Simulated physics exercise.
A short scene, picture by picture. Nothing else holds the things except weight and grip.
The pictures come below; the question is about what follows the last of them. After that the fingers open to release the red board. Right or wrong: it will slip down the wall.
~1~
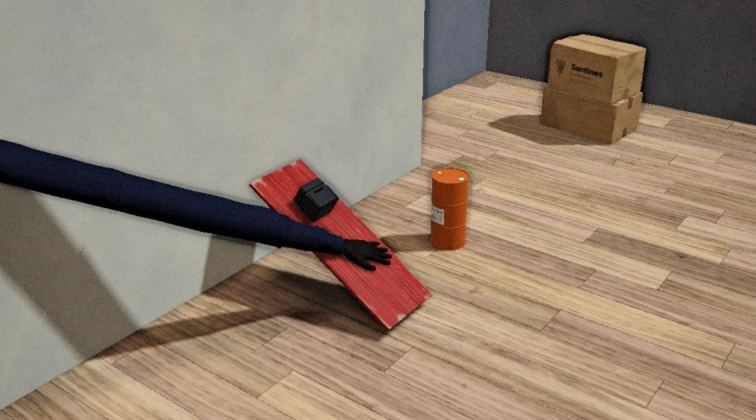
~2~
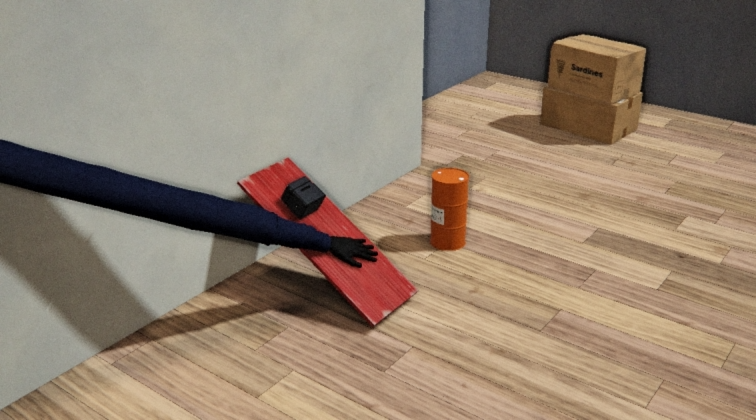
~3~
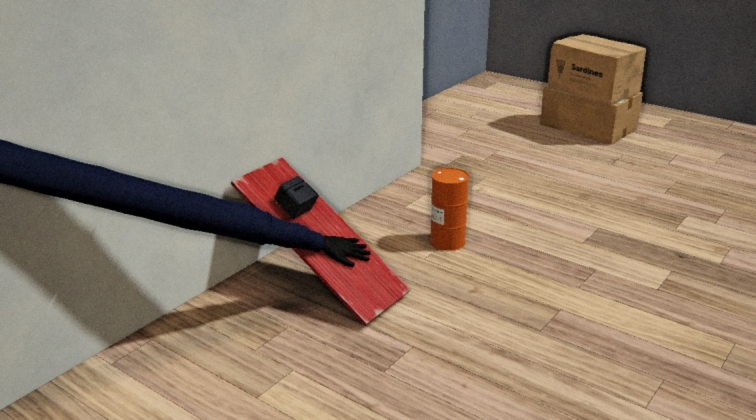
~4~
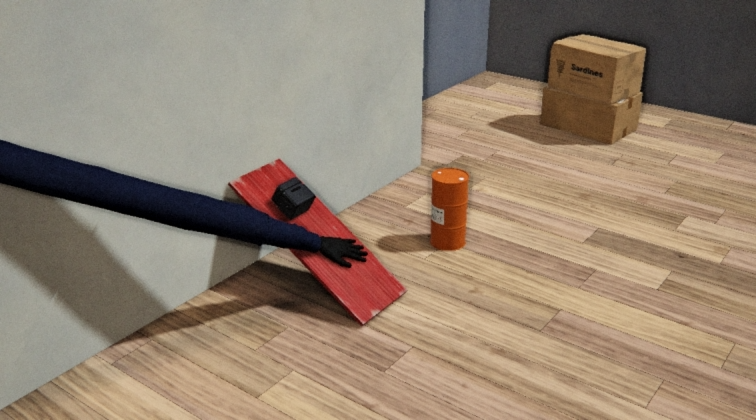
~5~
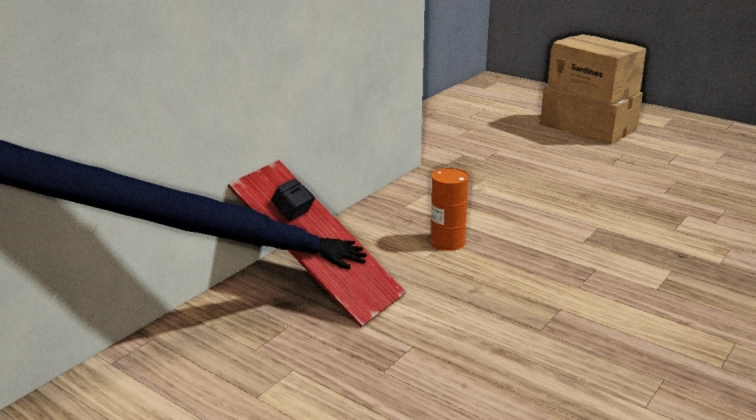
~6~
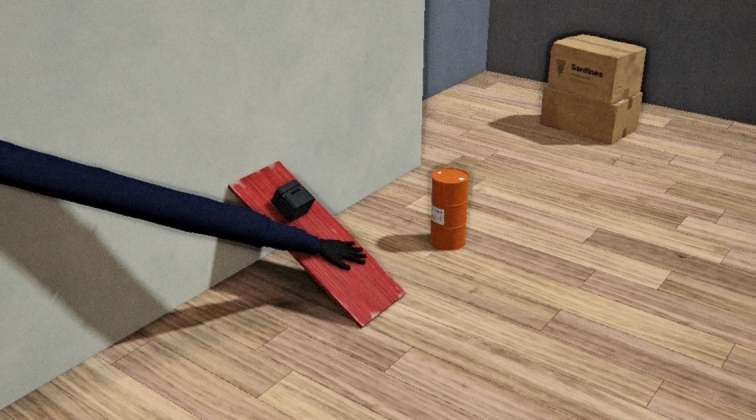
Right.
Then, 0.30 s after the last picture, red board 14° lower than it was left near (325, 260).
Then, 0.40 s after the last picture, red board 31° lower than it was left near (331, 288).
Then, 0.60 s after the last picture, red board 31° lower than it was left near (331, 287).
At rest, moved from the start, red board; orange canister in place. Seen from the same camera at the end, red board near (331, 288). The board slips out.
